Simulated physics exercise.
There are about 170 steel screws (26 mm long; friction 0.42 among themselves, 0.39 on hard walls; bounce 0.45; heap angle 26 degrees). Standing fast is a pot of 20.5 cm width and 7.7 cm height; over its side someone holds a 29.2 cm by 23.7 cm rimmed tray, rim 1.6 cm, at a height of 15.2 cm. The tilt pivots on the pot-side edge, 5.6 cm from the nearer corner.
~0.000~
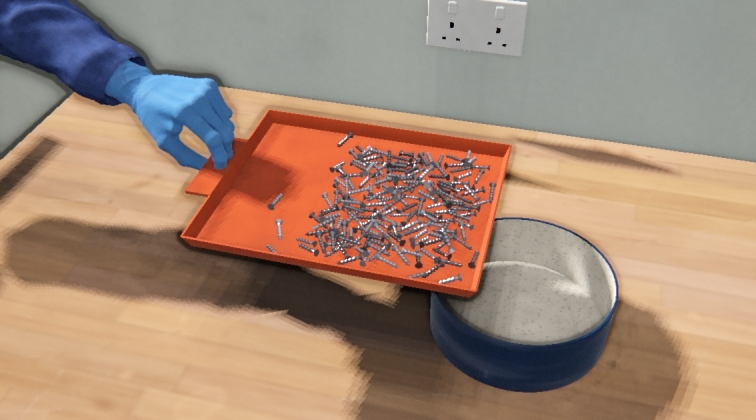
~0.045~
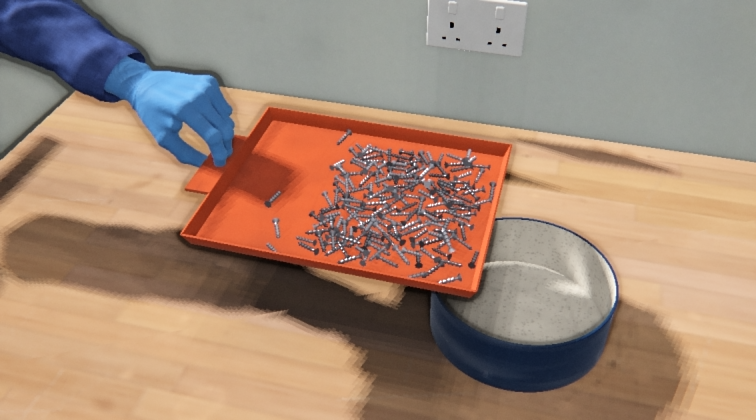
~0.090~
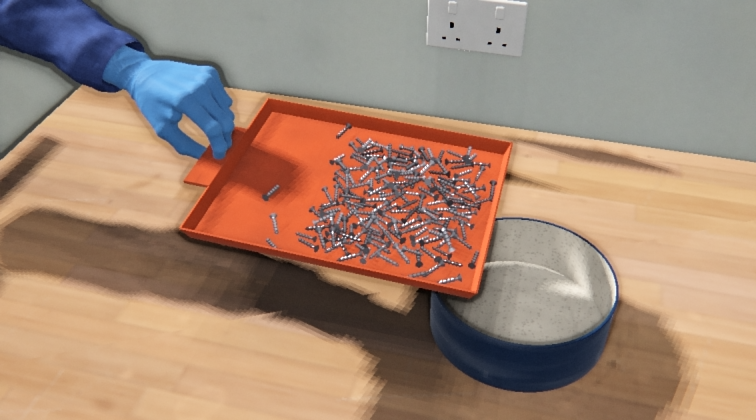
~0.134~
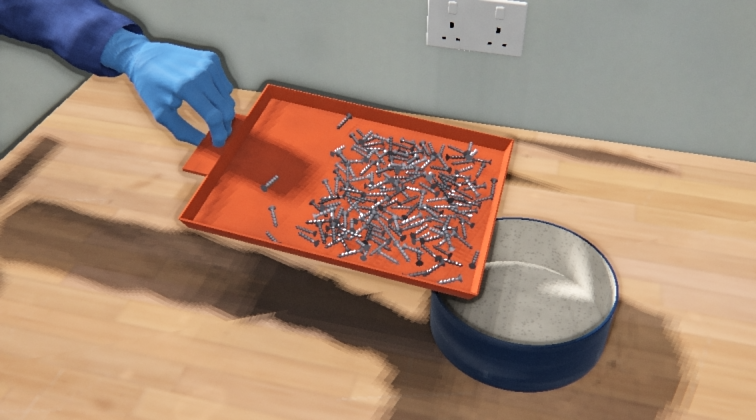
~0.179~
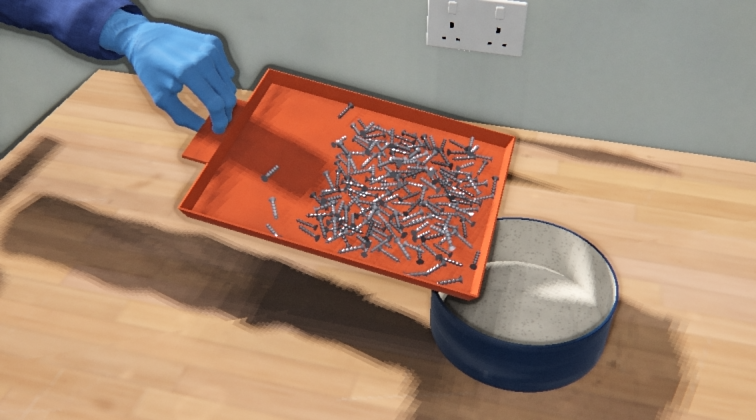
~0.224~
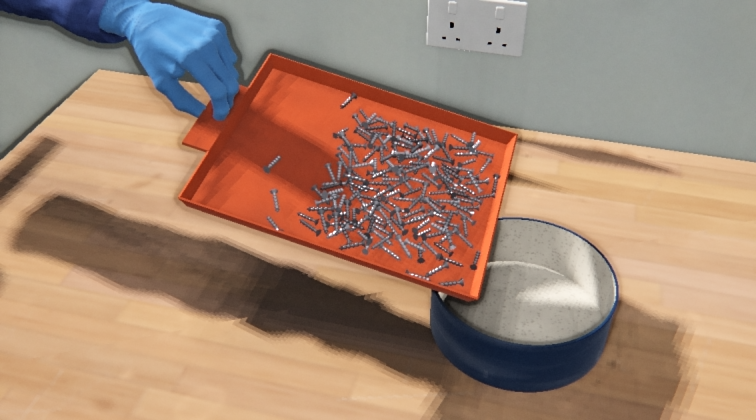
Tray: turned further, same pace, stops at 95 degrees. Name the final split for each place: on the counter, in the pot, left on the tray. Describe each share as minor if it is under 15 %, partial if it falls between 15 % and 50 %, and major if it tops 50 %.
Counter - major; pot - partial; tray - minor.
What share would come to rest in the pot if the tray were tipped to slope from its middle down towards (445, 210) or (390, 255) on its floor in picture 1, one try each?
85 and 5 %.
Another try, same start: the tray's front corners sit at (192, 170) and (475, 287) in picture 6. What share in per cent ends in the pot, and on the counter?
Pot 85; counter 15.
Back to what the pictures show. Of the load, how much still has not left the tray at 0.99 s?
Of the load, some 20 percent.
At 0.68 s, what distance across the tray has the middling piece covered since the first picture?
I'd say close to 8 centimetres.
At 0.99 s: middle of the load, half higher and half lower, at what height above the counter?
Median height: Approx. 4 cm.
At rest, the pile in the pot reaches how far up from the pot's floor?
It gets to about 2.0 cm.
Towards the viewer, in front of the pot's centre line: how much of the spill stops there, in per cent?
About 100 percent of the spill.
After 0.68 s, tilt 52 degrees; the tray holds 100 %, the pot 0 %.
After 0.99 s, tilt 78 degrees; the tray holds 20 %, the pot 25 %.
Then, at 1.40 s, tilt 95 degrees; the tray holds 0 %, the pot 40 %.
At rest (2.1 s), counter 60 %, pot 40 %, tray 0 %.
